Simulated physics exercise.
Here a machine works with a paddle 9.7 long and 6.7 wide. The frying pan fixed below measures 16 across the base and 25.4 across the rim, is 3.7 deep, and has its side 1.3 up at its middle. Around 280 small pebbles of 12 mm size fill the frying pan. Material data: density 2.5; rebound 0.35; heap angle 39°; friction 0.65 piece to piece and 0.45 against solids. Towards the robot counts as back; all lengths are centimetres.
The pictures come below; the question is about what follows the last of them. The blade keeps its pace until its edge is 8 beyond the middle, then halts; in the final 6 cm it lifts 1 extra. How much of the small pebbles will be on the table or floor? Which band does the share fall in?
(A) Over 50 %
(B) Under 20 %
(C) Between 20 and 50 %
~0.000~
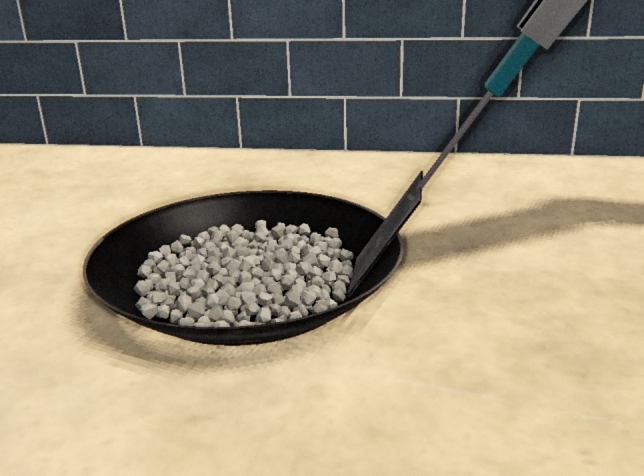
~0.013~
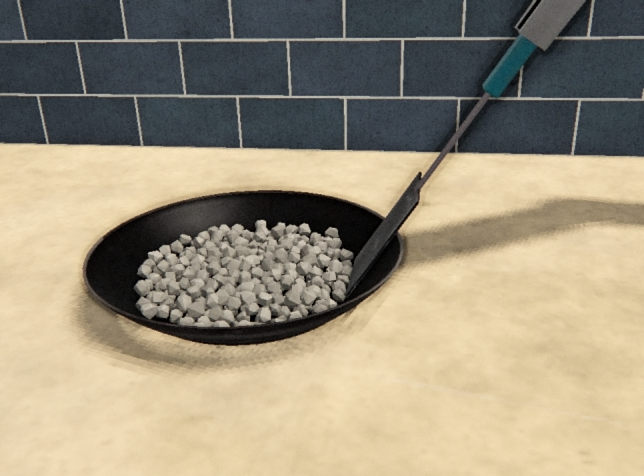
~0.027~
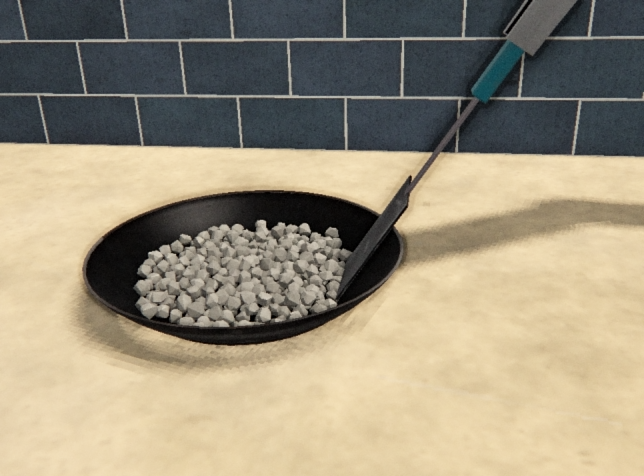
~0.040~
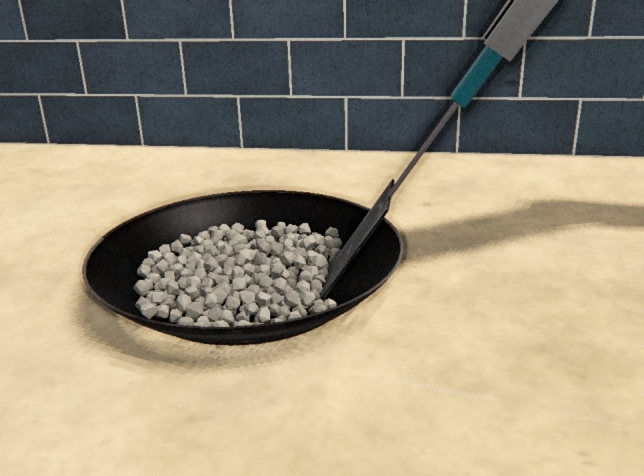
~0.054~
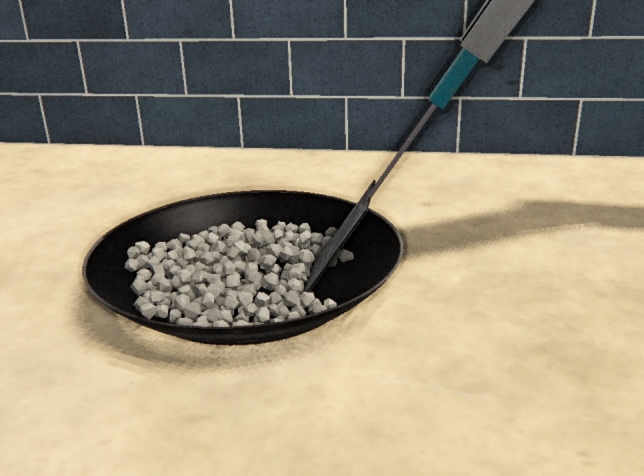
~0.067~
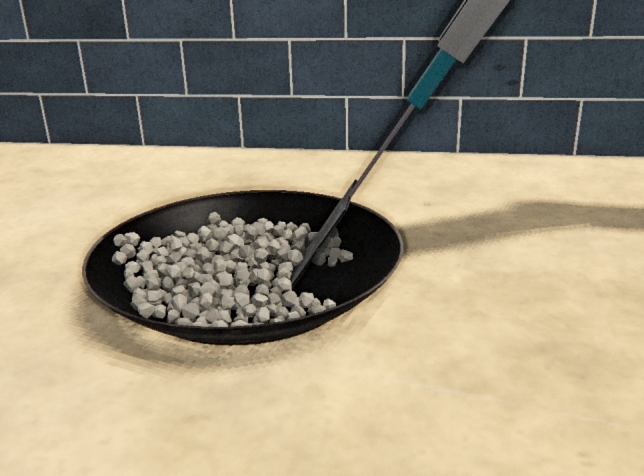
The answer is C.
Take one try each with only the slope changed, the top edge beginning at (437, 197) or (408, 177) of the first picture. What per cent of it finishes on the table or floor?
First try around 30 percent, second around 30 percent.
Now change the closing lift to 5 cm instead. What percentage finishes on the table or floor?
It comes to around 20 percent.
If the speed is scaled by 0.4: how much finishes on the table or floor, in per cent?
Roughly 15 per cent.
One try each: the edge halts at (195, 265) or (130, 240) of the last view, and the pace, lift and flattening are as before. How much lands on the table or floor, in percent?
First try about 10 percent, second about 40 percent.
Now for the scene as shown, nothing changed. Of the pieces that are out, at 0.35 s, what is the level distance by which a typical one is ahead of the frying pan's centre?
I'd put it at some 20 centimetres.
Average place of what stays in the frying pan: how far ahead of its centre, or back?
Some 2.5 cm ahead of the centre.
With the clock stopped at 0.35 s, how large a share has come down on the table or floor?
Fraction noted: Close to 30 per cent.
After 0.10 s, sloping 57°, highest piece 6 above the table; 276 in the frying pan, 1 on the blade or in flight.
After 0.13 s, sloping 57°, highest piece 7 above the table; 273 in the frying pan, 4 on the blade or in flight.
After 0.35 s, sloping 57°, highest piece 5 above the table; 194 in the frying pan, 79 on the table or floor, 4 on the blade or in flight.
After 1.40 s, sloping 57°, highest piece 3 above the table; 194 in the frying pan, 83 on the table or floor.
In the end, 194 in the frying pan, 83 on the table or floor. That is 30 % on the table or floor.
